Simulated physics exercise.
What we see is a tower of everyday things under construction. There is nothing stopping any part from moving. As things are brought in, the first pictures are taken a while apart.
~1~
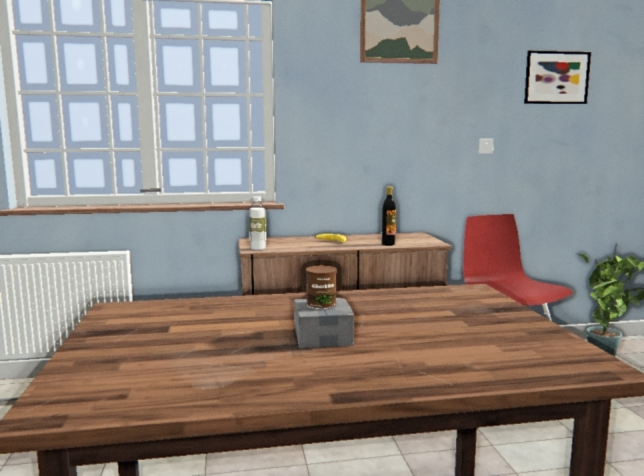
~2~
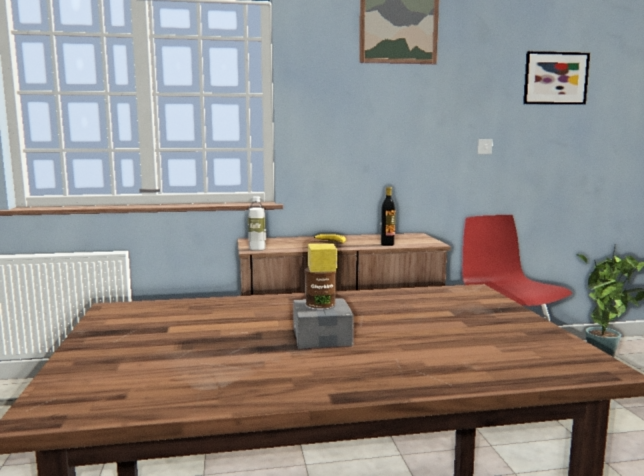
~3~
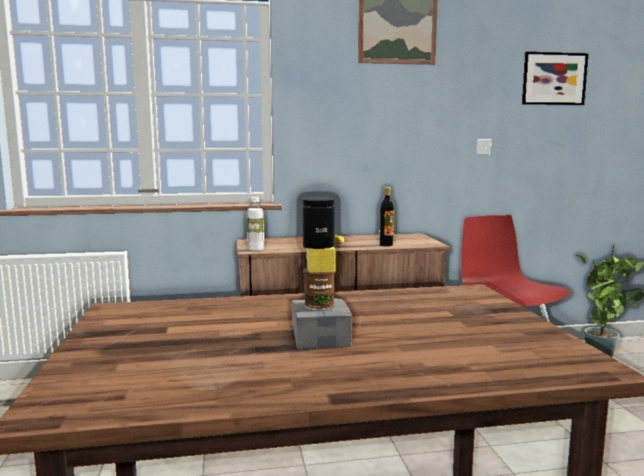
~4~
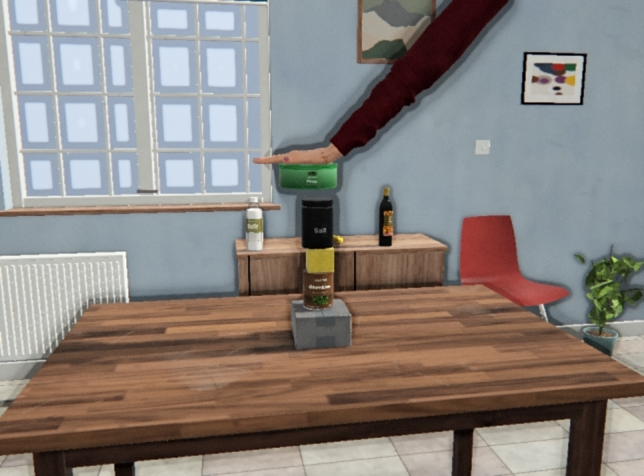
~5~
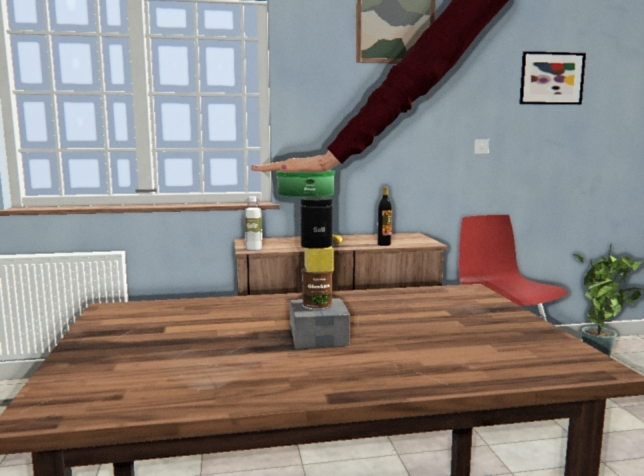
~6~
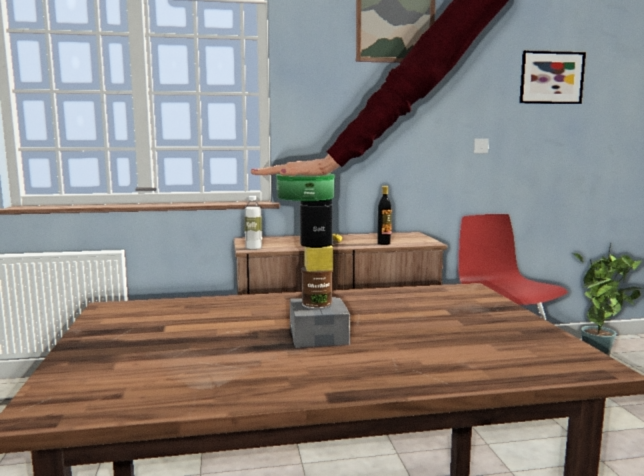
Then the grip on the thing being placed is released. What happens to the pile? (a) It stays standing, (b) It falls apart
a.
Then, 0.20 s after the last picture, nothing has stirred.
Then, 0.40 s after the last picture, green tub resting near (305, 187).
At rest, all 5 in place. Seen from the same camera at the end, green tub near (305, 187). The pile stays up.
